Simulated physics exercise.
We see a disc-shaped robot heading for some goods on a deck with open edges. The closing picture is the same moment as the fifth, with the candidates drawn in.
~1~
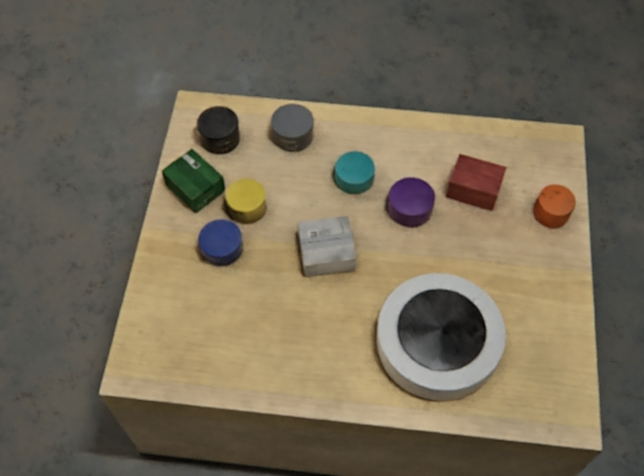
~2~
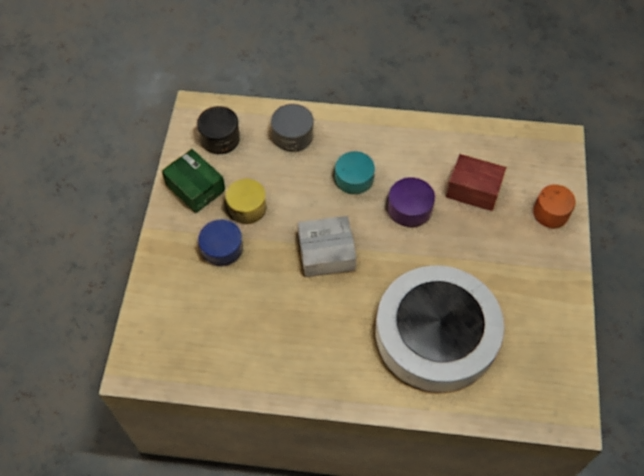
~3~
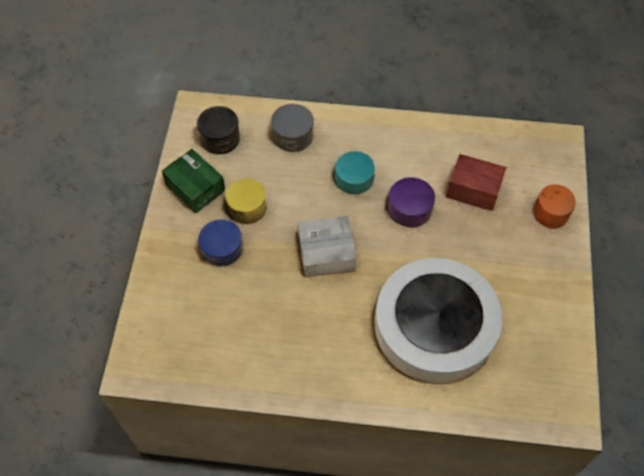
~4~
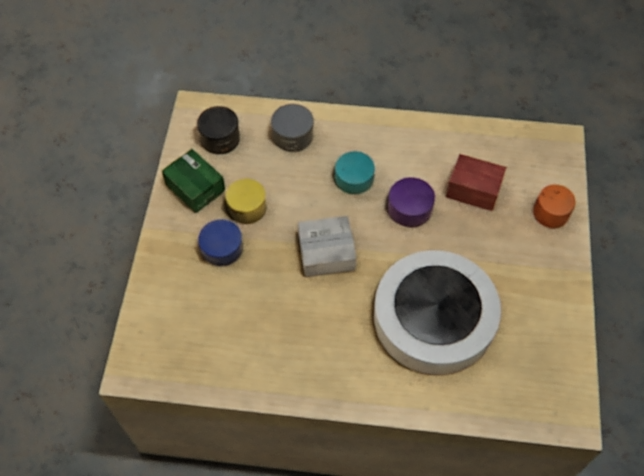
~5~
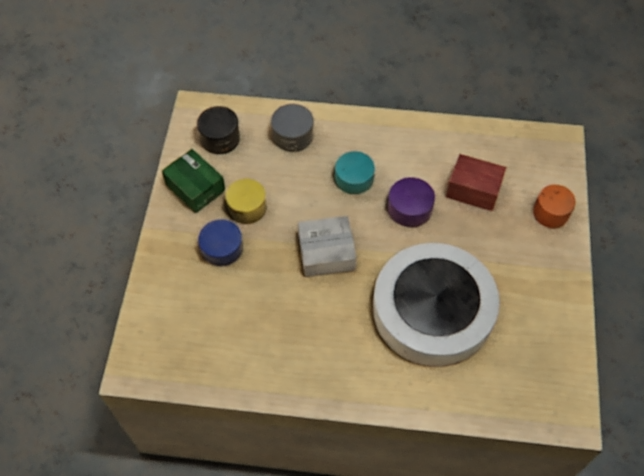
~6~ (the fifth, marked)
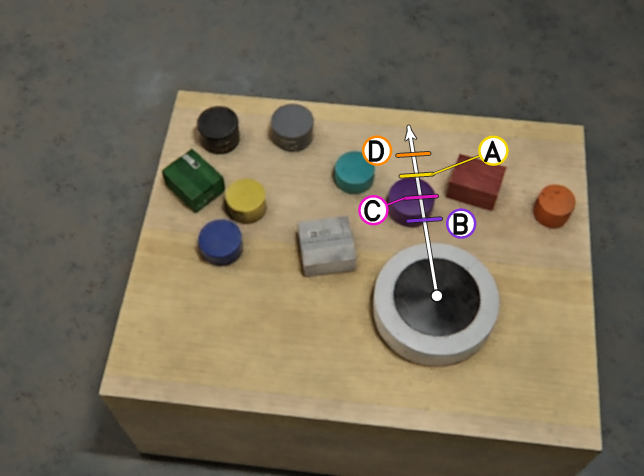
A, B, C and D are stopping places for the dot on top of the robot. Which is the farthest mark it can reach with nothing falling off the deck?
D is the last safe stop.
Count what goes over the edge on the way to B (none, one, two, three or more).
In all, none.
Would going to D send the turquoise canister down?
No.
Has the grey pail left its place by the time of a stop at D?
By then, no.
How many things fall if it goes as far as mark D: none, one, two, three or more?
By then, none.
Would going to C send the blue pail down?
No.
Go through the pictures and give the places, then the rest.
In the first picture, robot (440, 335); turquoise canister (355, 173); grey pail (293, 128).
In the second picture, robot (439, 327); green parcel (194, 180).
In the third picture, robot (437, 319); blue pail (221, 243).
In the fourth picture, robot (436, 311); orange canister (554, 206).
In the fifth picture, robot (435, 303); yellow pail (247, 201); purple canister (411, 202); turquoise canister (355, 173).
On the copy, A at (416, 175); B at (424, 220); C at (420, 197); D at (414, 154); the arrow from (437, 296) to (408, 127); the white dot at (437, 296).
On D. First, robot (426, 249); purple canister (407, 184); orange canister (554, 207).
Then, robot (418, 199); purple canister (395, 139); red crate (480, 170).
Finally, robot (412, 164); purple canister (385, 108); red crate (486, 164); nothing has fallen.
By contrast, A is safe but short; B is safe but short; C is safe but short.
